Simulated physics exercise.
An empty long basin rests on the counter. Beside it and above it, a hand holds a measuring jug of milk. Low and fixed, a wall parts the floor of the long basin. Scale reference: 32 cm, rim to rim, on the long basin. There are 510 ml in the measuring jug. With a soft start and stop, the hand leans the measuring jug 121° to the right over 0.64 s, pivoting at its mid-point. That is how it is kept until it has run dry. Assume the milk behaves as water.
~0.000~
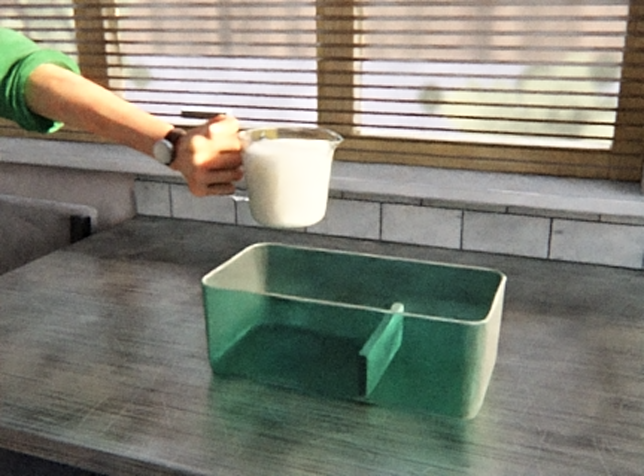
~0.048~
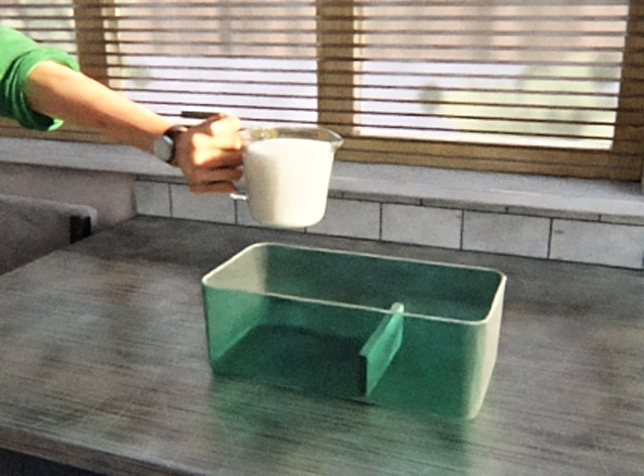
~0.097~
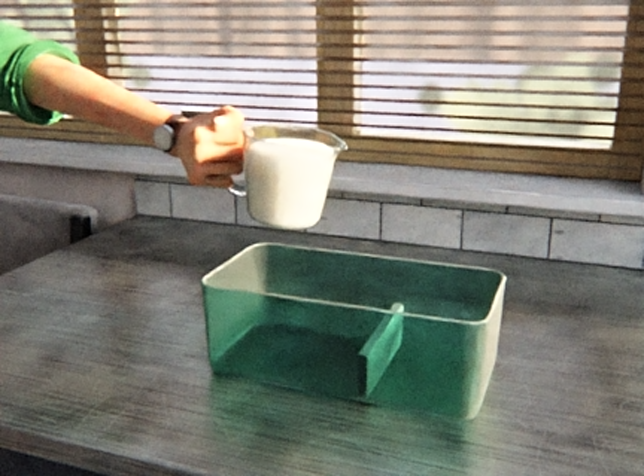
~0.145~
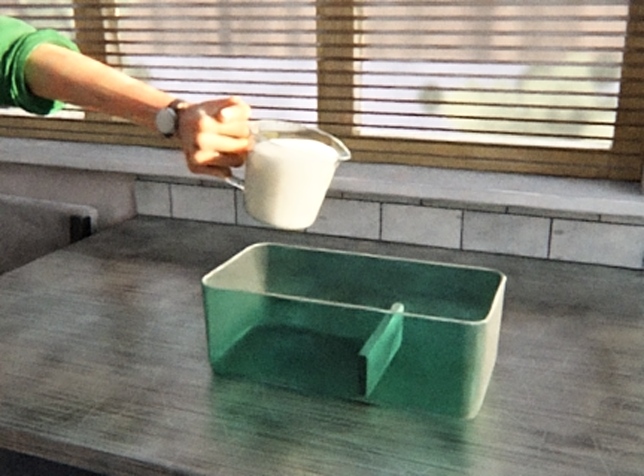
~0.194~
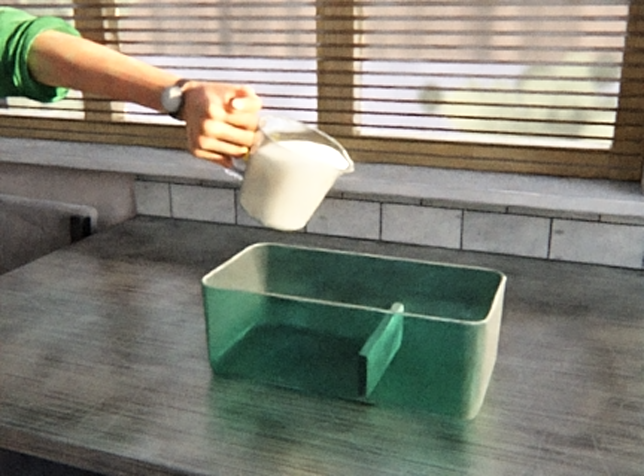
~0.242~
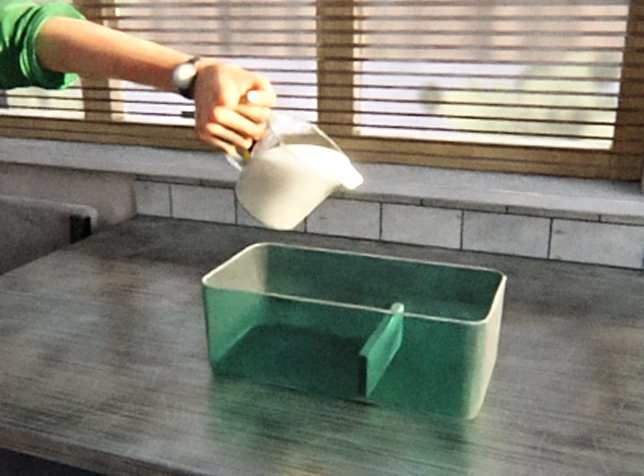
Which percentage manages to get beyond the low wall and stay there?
Beyond the low wall, roughly 28 per cent stays.
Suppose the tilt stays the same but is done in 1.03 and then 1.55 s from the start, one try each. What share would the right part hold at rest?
45 and 60 %.
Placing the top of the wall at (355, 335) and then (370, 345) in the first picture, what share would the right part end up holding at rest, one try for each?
Try 1: 75 %; try 2: 50 %.
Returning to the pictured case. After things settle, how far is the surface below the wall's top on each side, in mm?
On the left it's about 40 mm; on the right, about 46 mm.
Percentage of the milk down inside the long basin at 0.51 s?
At that time the basin holds about 46 per cent of the liquid.
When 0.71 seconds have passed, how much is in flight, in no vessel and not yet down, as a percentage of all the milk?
I'd say some 4 per cent is in the air.
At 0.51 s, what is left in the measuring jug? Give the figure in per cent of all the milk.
Around 30 in a hundred.
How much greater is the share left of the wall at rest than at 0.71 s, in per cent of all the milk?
Close to 2% of the whole.
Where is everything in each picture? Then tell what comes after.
In the first picture, it leans 0°; its right rim is at (342, 140); the milk meets the walls at (250, 144) and (330, 149); the long basin's rim runs from (229, 263) to (497, 298); the wall's top is at (382, 328).
In the second picture, it leans 2°; its right rim is at (343, 141); the milk meets the walls at (251, 144) and (331, 151).
In the third picture, it leans 7°; its right rim is at (346, 147); the milk meets the walls at (254, 142) and (334, 152).
In the fourth picture, it leans 15°; its right rim is at (350, 157); the milk meets the walls at (256, 143) and (339, 156).
In the fifth picture, it leans 25°; its right rim is at (353, 170); the milk meets the walls at (258, 148) and (347, 161).
In the sixth picture, it leans 38°; its right rim is at (353, 185); the milk meets the walls at (253, 162) and (347, 172); 3 per cent is over the edge.
By 0.51 s the tilt is 109° and 30 per cent is still to pour, 19 is left of the wall and 26 right of it.
By 0.71 s the tilt is 121° and 1 per cent is still to pour, 68 is left of the wall and 28 right of it.
By 0.92 s the tilt is 121° and 0 per cent is still to pour, 69 is left of the wall and 28 right of it.
By 1.14 s the tilt is 121° and 0 per cent is still to pour, 70 is left of the wall and 28 right of it.
At rest 70 per cent lies left of the wall, 28 right of it and 2 outside.
